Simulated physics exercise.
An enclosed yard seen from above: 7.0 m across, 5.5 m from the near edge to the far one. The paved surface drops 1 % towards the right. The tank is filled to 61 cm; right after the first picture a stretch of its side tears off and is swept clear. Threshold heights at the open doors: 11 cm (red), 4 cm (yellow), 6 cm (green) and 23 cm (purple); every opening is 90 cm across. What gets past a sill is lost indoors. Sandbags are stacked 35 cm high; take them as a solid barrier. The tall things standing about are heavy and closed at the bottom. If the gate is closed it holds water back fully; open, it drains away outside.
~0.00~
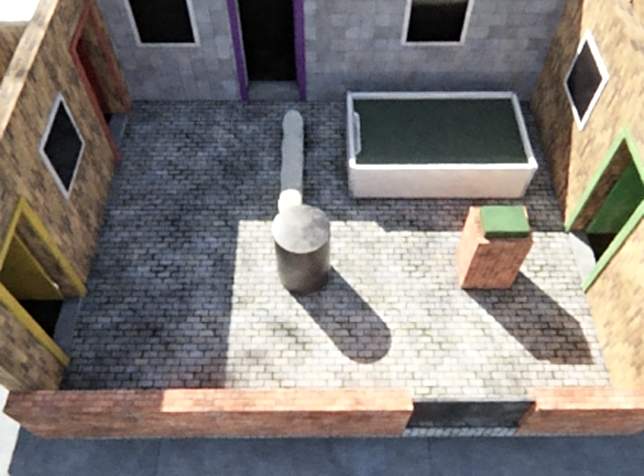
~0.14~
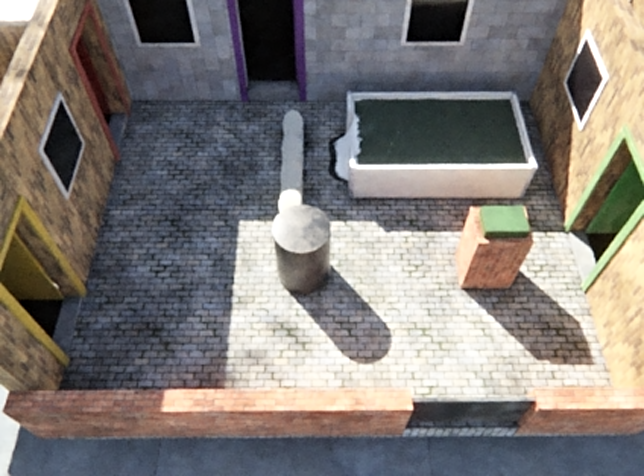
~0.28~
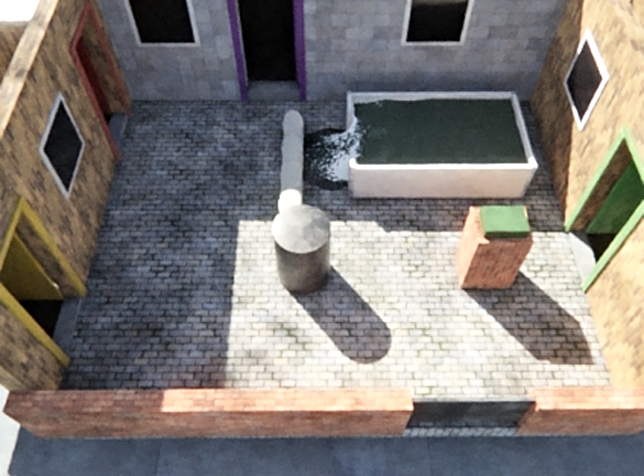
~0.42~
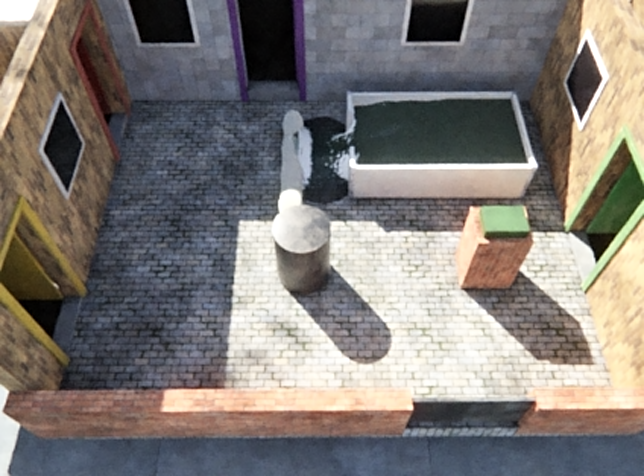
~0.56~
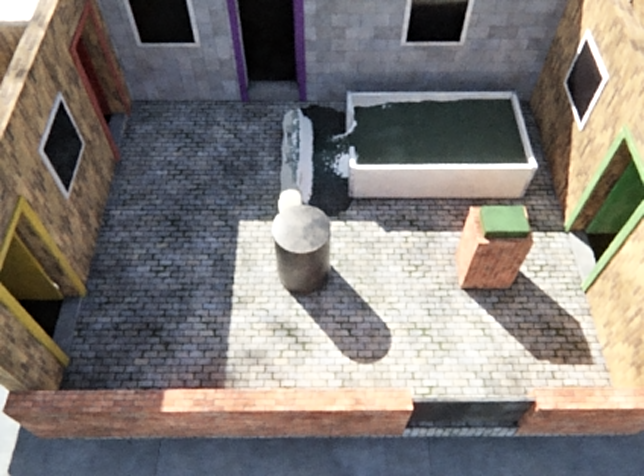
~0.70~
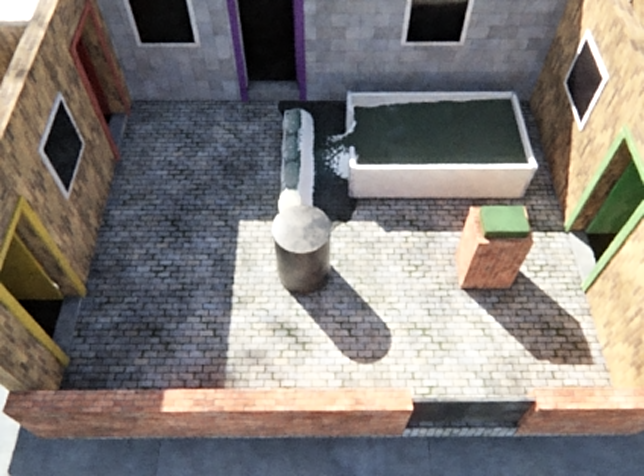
At first, a white-walled tank of dark water sits still in a paved yard, near a low, pale barrier and a grey cylinder. Then its left side opens and water pours out leftward, foaming across the paving, before it strikes the barrier, churns white and spreads along it towards the back wall.
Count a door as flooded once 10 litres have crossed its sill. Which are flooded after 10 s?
The water let in: At the red door it keeps below the limit; at the yellow door it stays under the limit; at the green door it goes over the limit; at the purple door it keeps below the limit.
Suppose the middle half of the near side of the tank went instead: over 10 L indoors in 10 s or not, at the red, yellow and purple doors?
Then: Red under, yellow past it, purple not over.
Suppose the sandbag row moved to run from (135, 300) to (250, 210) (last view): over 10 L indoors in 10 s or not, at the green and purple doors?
Then: Green under, purple not over.
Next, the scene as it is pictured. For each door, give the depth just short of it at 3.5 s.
In cm: Red 10, yellow 0, green 0, purple 11.
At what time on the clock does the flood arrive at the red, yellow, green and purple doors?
Arrival: Red 2.6 s, yellow 5.0 s, green 4.5 s, purple 0.8 s.
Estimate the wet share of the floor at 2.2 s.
About 35 per cent.
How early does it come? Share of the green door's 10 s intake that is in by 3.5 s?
About 0 per cent.
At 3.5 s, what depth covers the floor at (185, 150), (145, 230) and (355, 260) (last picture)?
Roughly 3, 2 and 8 cm, in turn.
After 1.4 s water covers 15 % of the floor and is deepest (44 cm) near (307, 158); red door not reached, yellow door not reached, green door not reached, purple door 14 cm at the sill, 0 L in.
After 2.2 s water covers 35 % of the floor and is deepest (42 cm) near (307, 158); red door not reached, yellow door not reached, green door not reached, purple door 15 cm at the sill, 0 L in.
After 3.5 s water covers 55 % of the floor and is deepest (27 cm) near (522, 105); red door 10 cm at the sill, 0 L in, yellow door not reached, green door not reached, purple door 11 cm at the sill, 1 L in.
After 6.0 s water covers 75 % of the floor and is deepest (20 cm) near (307, 158); red door 6 cm at the sill, 0 L in, yellow door 3 cm at the sill, 0 L in, green door 10 cm at the sill, 12 L in, purple door 8 cm at the sill, 1 L in.
After 10.0 s water covers 95 % of the floor and is deepest (12 cm) near (608, 408); red door 3 cm at the sill, 0 L in, yellow door 3 cm at the sill, 0 L in, green door 8 cm at the sill, 51 L in, purple door 5 cm at the sill, 1 L in.
